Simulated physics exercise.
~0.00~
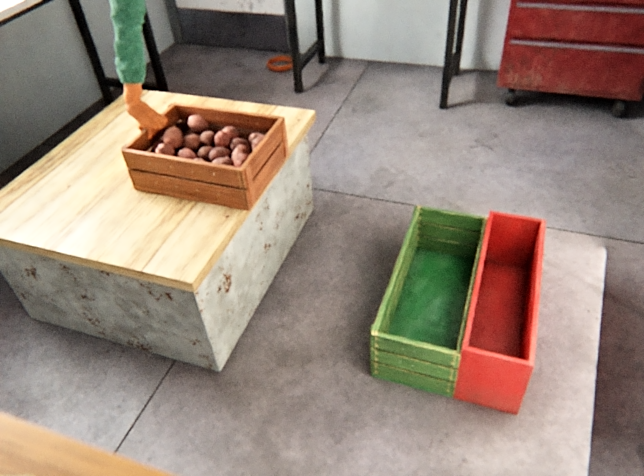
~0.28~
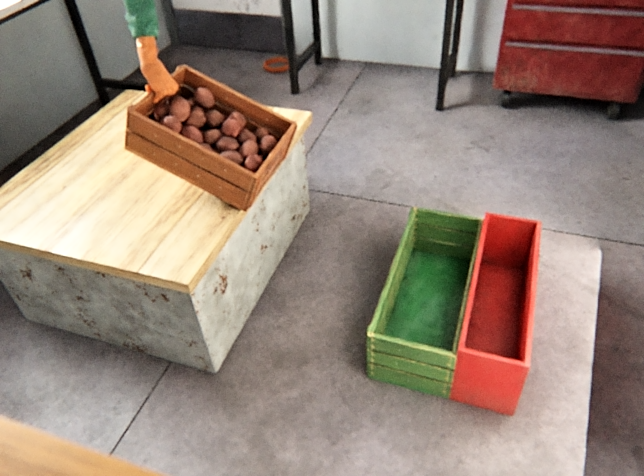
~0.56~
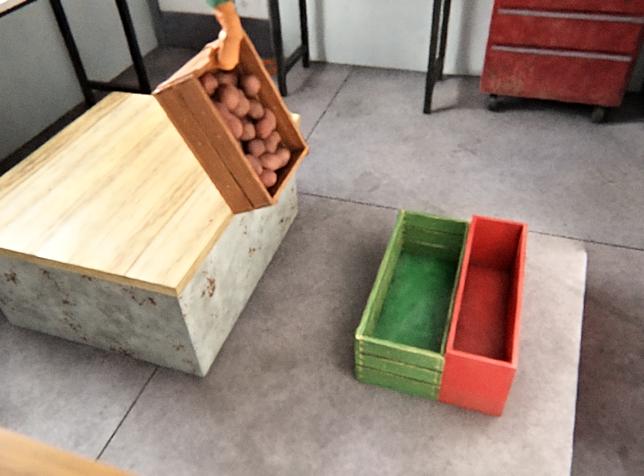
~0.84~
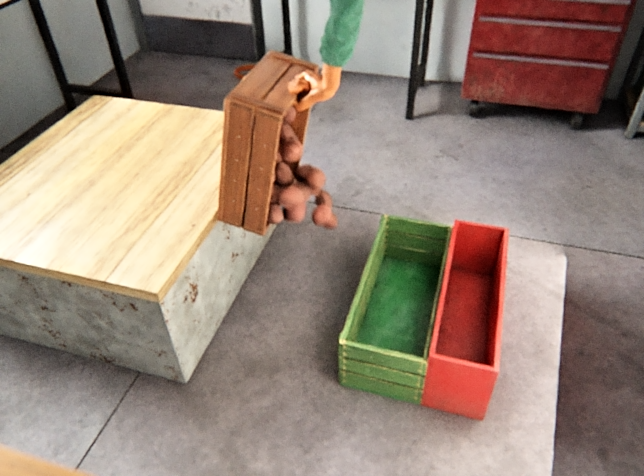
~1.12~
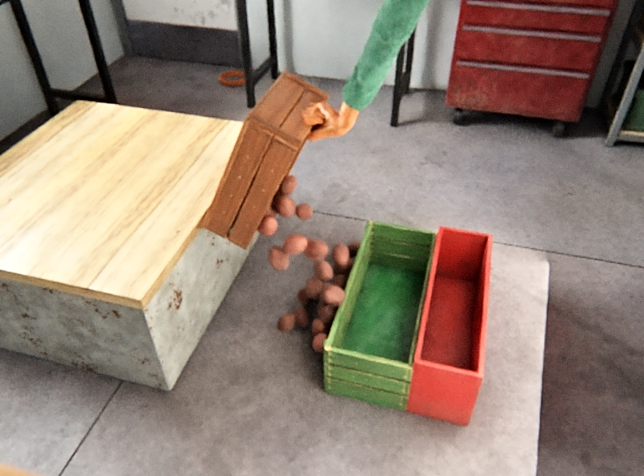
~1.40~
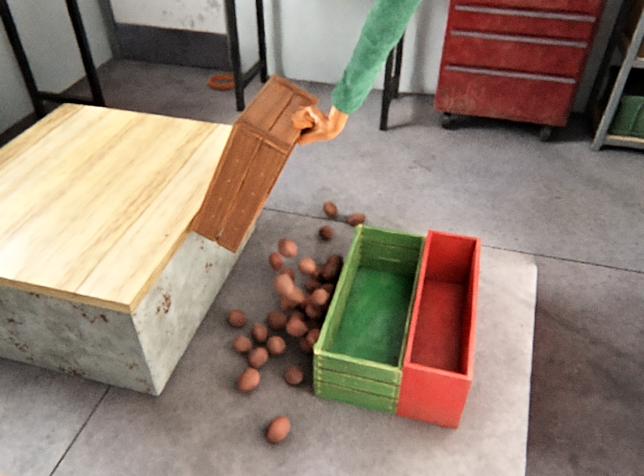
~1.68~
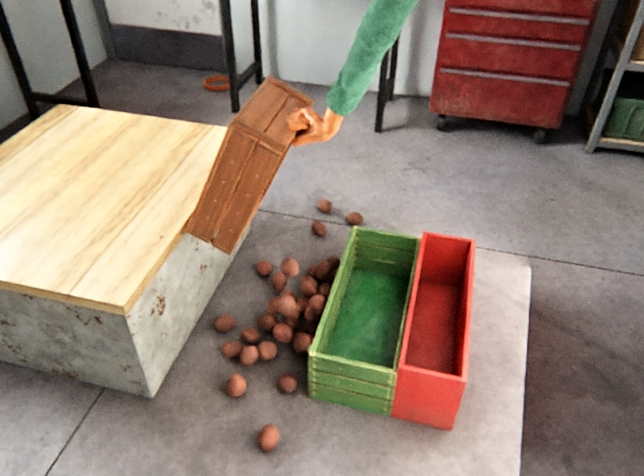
In a room with a grey floor, a hand in an orange glove tipped a wooden box of red potatoes over the end of a bench, and they tumbled out and scattered on the floor short of the empty green box and red tote.
